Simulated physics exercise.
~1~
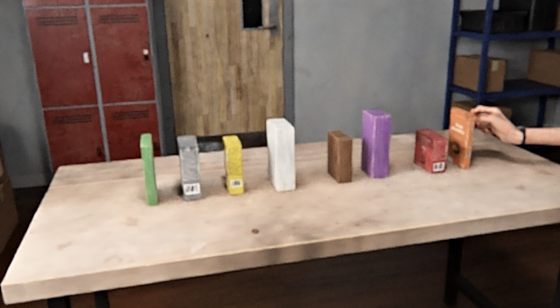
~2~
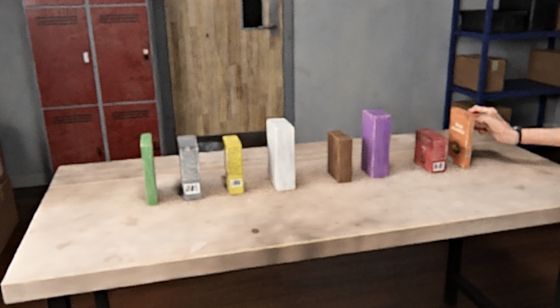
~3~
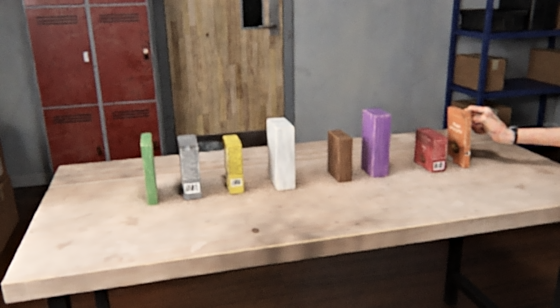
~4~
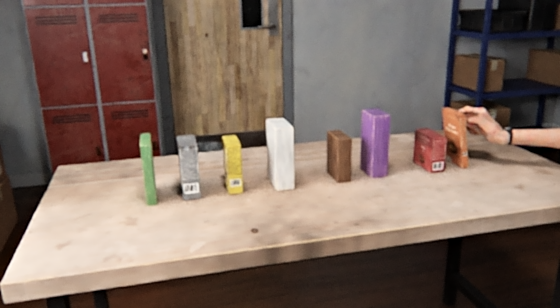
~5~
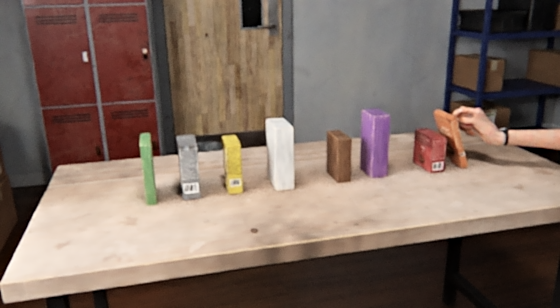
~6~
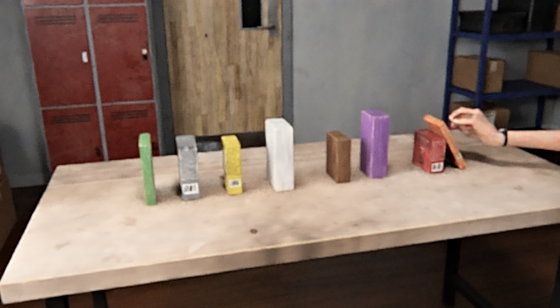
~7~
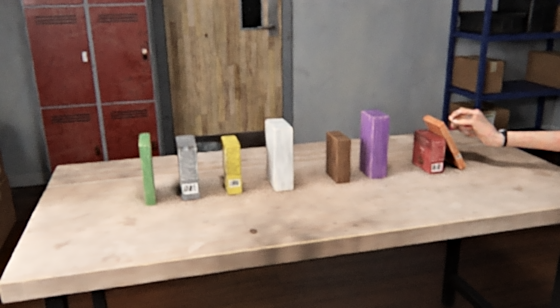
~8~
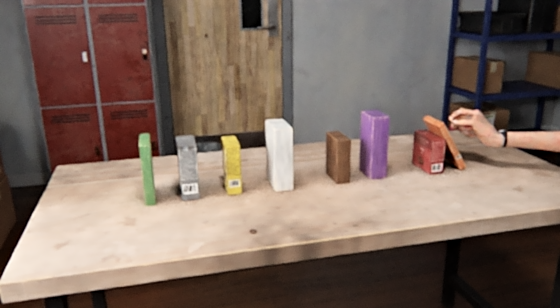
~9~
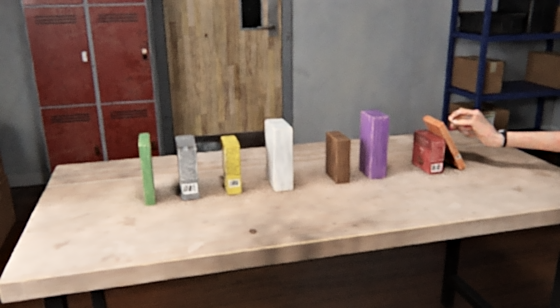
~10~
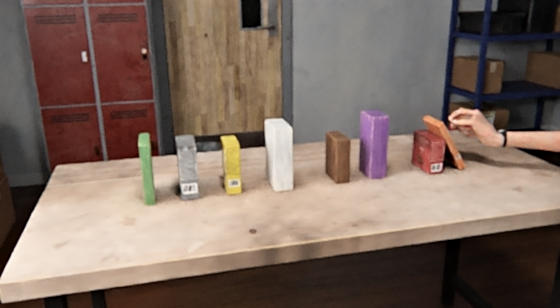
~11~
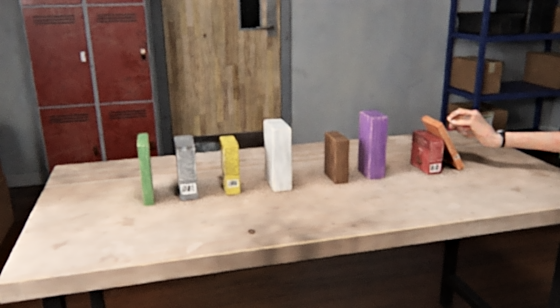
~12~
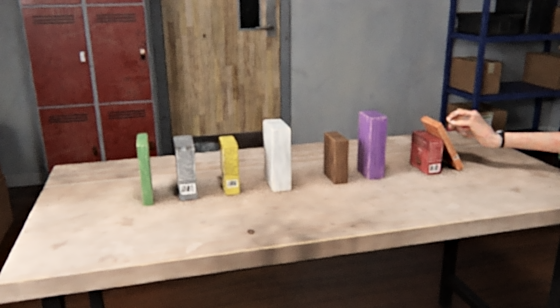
A hand tips the orange block left until it leans against the upright red packet.
